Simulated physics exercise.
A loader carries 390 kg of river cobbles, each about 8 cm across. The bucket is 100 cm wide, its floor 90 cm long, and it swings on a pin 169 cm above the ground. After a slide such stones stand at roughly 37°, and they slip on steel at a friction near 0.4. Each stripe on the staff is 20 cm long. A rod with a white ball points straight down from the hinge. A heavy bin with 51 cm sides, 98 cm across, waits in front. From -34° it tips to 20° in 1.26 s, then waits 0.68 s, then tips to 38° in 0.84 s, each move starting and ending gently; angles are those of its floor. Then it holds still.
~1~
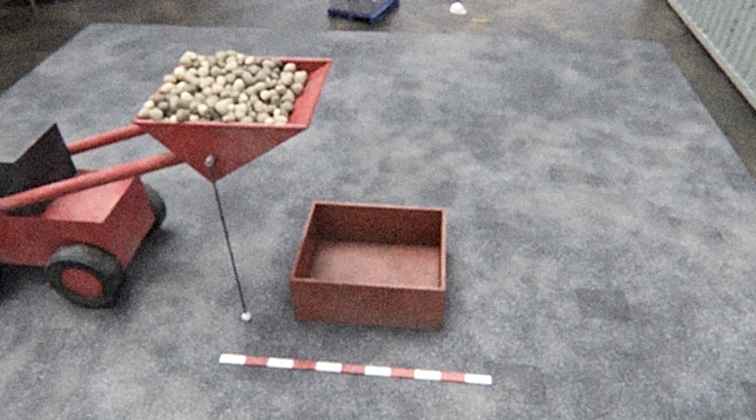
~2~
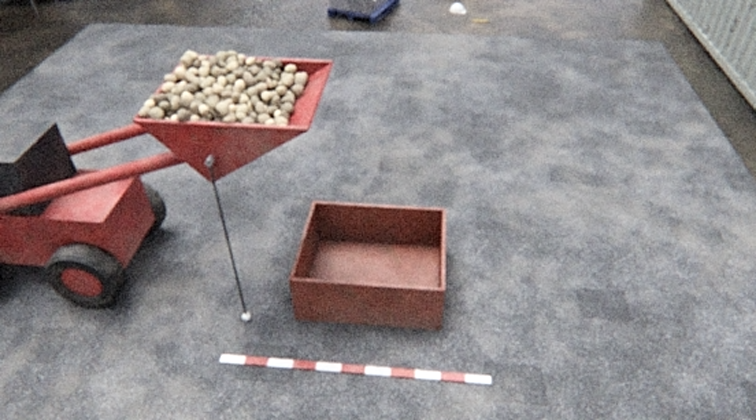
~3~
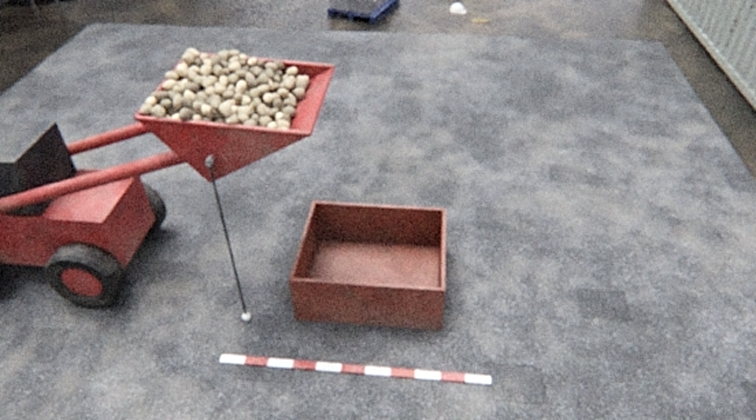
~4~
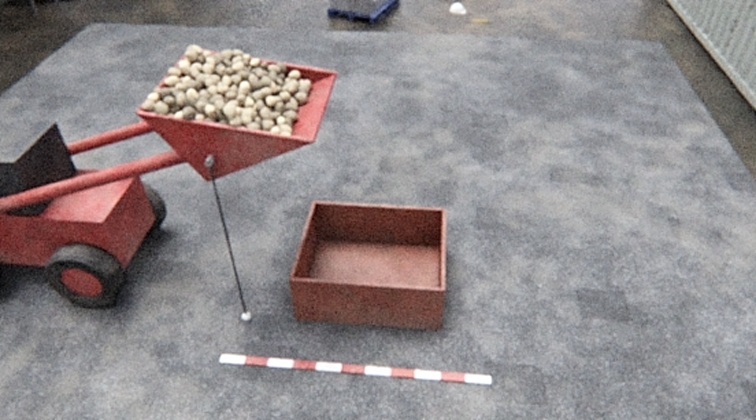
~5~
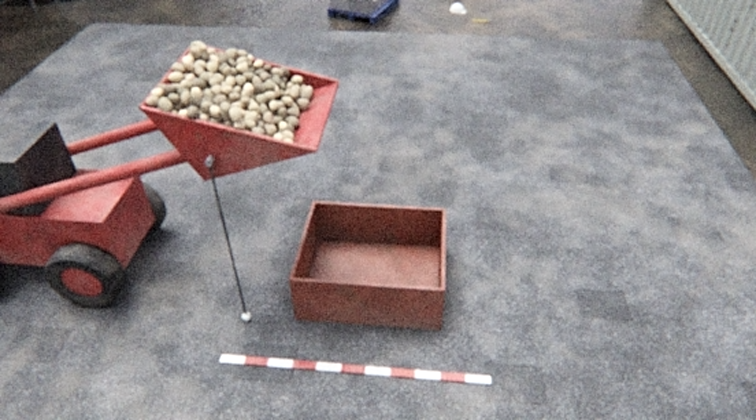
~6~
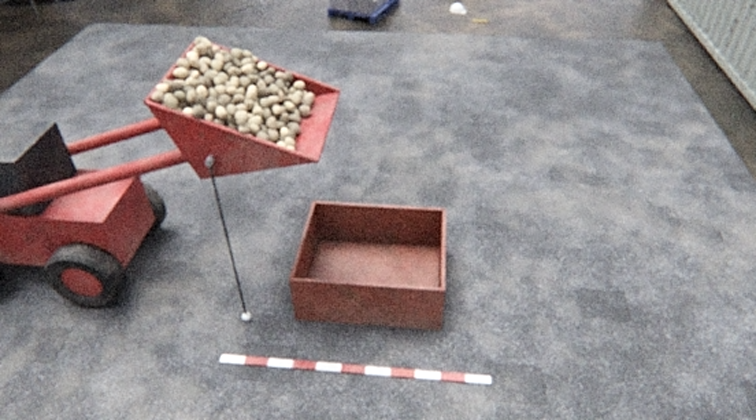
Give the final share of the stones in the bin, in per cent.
Close to 85 in a hundred.
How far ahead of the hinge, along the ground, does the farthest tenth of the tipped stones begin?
About 160 cm.
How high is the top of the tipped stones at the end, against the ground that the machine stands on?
About 36 cm above it.
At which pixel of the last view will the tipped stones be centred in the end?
Near (382, 273).
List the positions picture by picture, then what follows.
In the first frame, lip at (307, 128), floor tilted -34°, highest stones at (216, 62).
In the second frame, the bucket is at -33°, its lip at (308, 129); the top of the load is at (210, 63).
In the third frame, lip at (310, 134), floor tilted -30°, highest stones at (212, 62).
In the fourth frame, the bucket is at -25°, its lip at (313, 142); the top of the load is at (203, 59).
In the fifth frame, lip at (316, 151), floor tilted -20°, highest stones at (195, 58).
In the sixth frame, lip at (318, 161), floor tilted -13°, highest stones at (196, 54).
A little later the floor is at 11°; 100 % in the bucket; the foremost stones are at (300, 145).
Then the floor is at 20°; 91 % in the bucket, 7 % in the bin, 1 % beside or beyond the bin; the foremost stones are at (342, 190).
Later still the floor is at 38°; 0 % in the bucket, 86 % in the bin, 14 % beside or beyond the bin; the foremost stones are at (498, 256).
In the end the floor is at 38°; 0 % in the bucket, 86 % in the bin, 14 % beside or beyond the bin; the foremost stones are at (499, 256).
